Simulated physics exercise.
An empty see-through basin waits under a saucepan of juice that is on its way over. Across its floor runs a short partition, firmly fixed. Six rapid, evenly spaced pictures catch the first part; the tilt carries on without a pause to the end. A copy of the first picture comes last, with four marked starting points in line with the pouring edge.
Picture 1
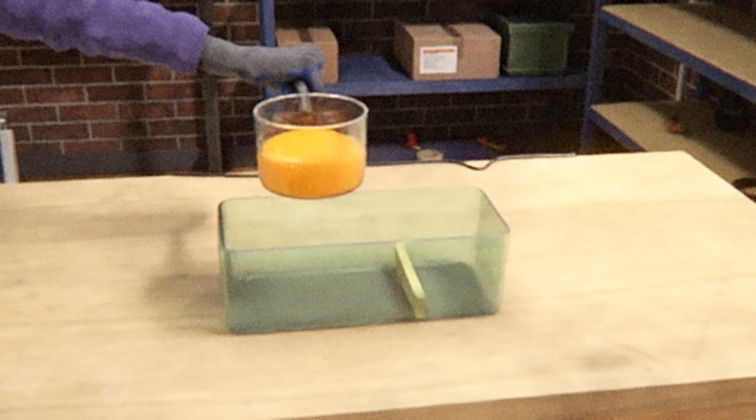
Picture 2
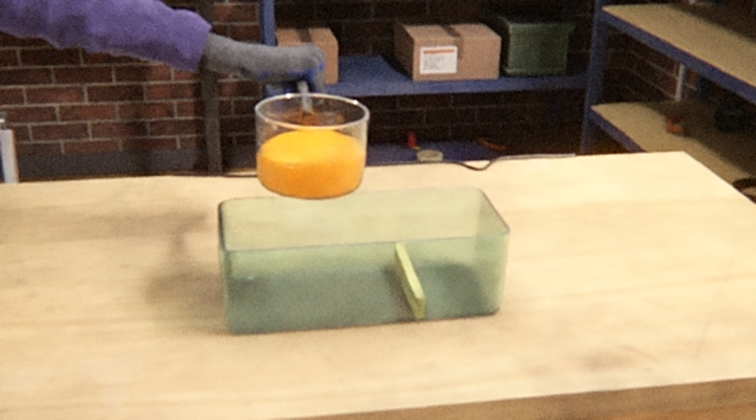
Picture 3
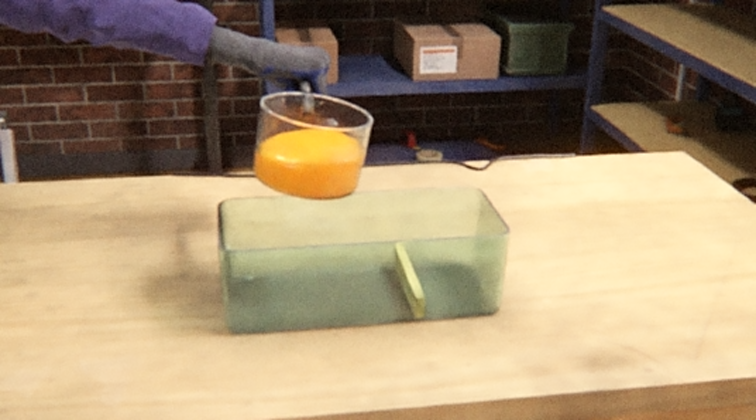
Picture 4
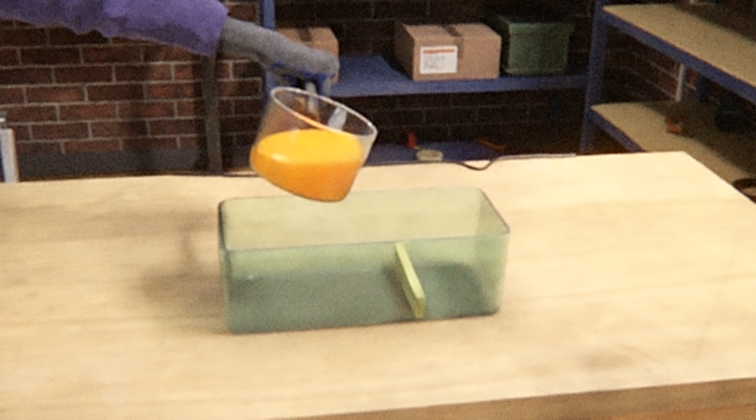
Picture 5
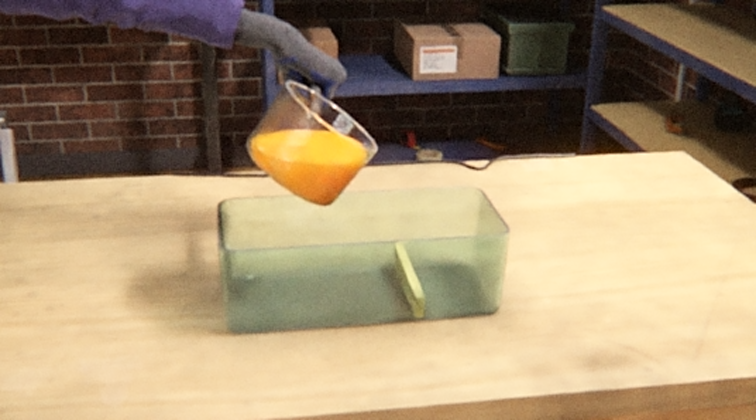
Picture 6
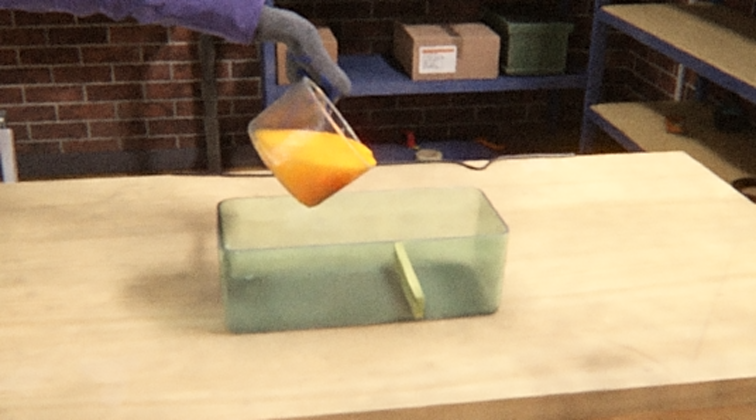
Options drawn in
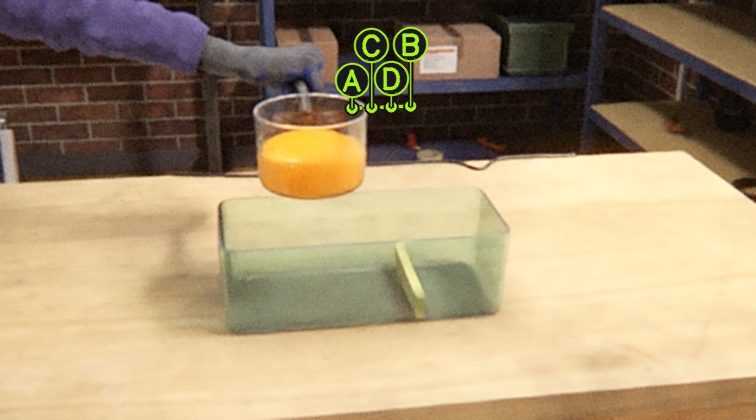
A clear saucepan of bright orange juice is held by a grey-gloved hand in a purple sleeve above a pale wooden table, seen from the front and slightly above. Below it sits an empty, see-through green basin with a short yellow-green partition, before brick walls and blue shelves holding boxes. The hand steadily tips the pan rightward until juice reaches over its lip, while the camera stays still.
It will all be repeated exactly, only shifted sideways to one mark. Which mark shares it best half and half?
D beats the others.
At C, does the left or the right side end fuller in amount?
The left one.
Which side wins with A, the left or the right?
More ends on the left.
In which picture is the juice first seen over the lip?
Picture 6.
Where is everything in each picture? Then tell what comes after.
In the first picture, upright, lip at (364, 107); basin from (226, 330) to (501, 310); top of the wall at (409, 270); nothing has left yet.
In the second picture, tipped about 3°, lip at (365, 110); nothing has left yet.
In the third picture, tipped about 10°, lip at (369, 117); nothing has left yet.
In the fourth picture, tipped about 22°, lip at (374, 128); nothing has left yet.
In the fifth picture, tipped about 37°, lip at (375, 144); nothing has left yet.
In the sixth picture, tipped about 54°, lip at (371, 161); juice is over the lip, down to (371, 161).
On the marked copy, A at (352, 108); B at (410, 106); C at (371, 107); D at (391, 106).
With A, about 81 % ends left of the wall and 16 % right of it; 3 % is lost outside.
With B, about 25 % ends left of the wall and 73 % right of it.
With C, about 72 % ends left of the wall and 26 % right of it.
With D, about 54 % ends left of the wall and 44 % right of it.
